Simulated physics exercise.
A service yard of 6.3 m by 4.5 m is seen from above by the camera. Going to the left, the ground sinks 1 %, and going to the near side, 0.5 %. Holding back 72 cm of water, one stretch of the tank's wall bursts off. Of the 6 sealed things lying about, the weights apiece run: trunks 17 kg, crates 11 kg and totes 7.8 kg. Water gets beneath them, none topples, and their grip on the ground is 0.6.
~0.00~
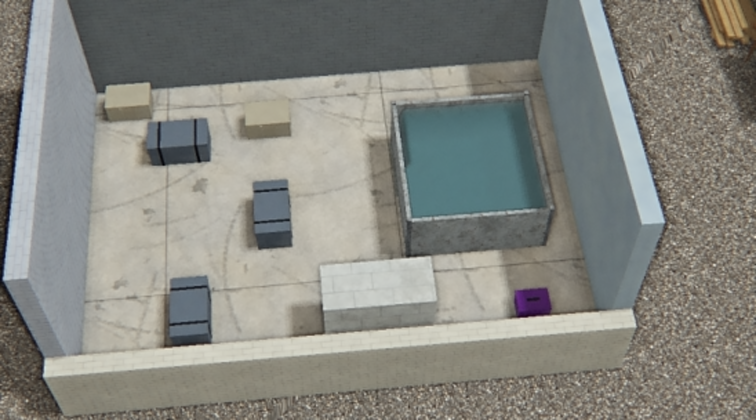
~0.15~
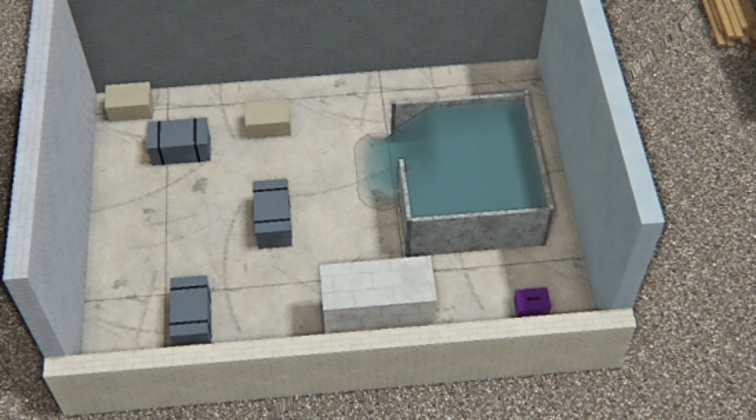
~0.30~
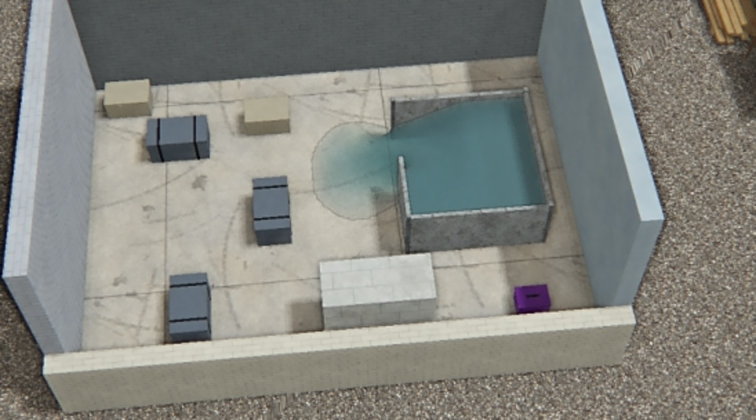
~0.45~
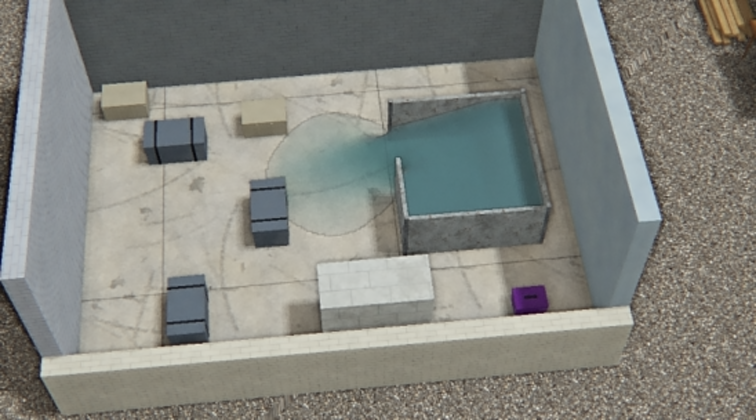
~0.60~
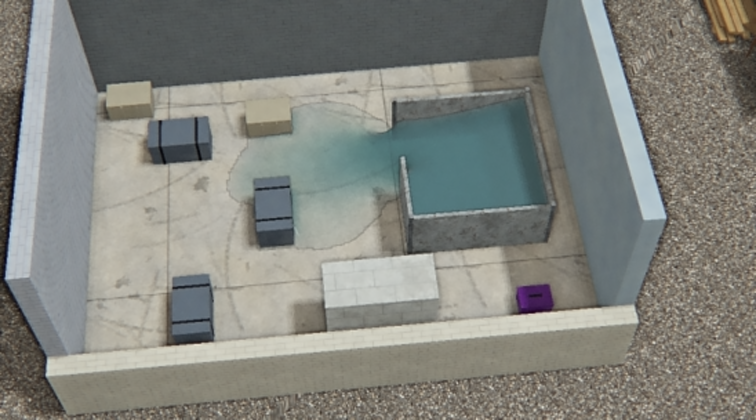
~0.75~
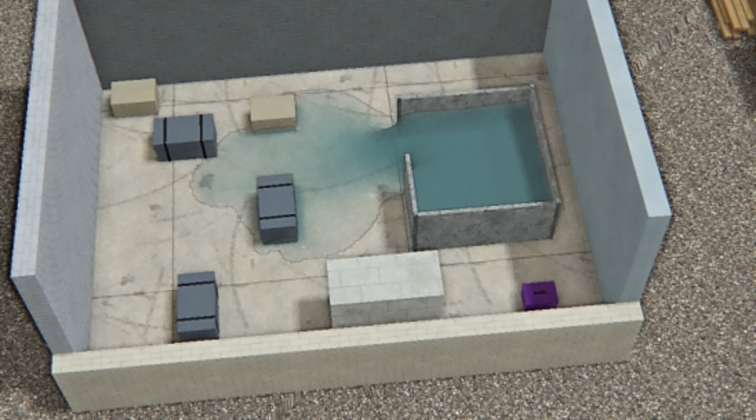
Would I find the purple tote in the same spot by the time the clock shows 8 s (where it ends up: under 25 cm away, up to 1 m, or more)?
Result: Near standstill.
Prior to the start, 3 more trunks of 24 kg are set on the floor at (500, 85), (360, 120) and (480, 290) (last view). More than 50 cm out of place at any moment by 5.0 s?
So that's within the threshold, beyond the threshold and within the threshold, in that sequence.
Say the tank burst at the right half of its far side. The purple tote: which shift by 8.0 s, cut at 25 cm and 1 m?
I'd expect the purple tote to have moved just a bit.
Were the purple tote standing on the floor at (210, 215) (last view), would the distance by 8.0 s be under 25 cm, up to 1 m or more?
Well, it is shoved a long way.
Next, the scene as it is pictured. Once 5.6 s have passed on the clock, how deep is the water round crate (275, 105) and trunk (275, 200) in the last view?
Close to 13 and 16 centimetres.
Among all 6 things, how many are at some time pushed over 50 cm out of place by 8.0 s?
I make it 5.
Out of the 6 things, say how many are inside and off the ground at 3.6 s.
The number is 5.
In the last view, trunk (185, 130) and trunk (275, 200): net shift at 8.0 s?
First 250 cm, then 100 cm.
After 1.6 s the purple tote is near (541, 293), 0.0 m from its start, aground; 1 afloat.
After 3.6 s the purple tote is near (541, 293), 0.0 m from its start, aground; 5 afloat.
After 5.6 s the purple tote is near (541, 293), 0.0 m from its start, aground; 5 afloat.
After 8.0 s the purple tote is near (541, 293), 0.0 m from its start, aground; 5 afloat.
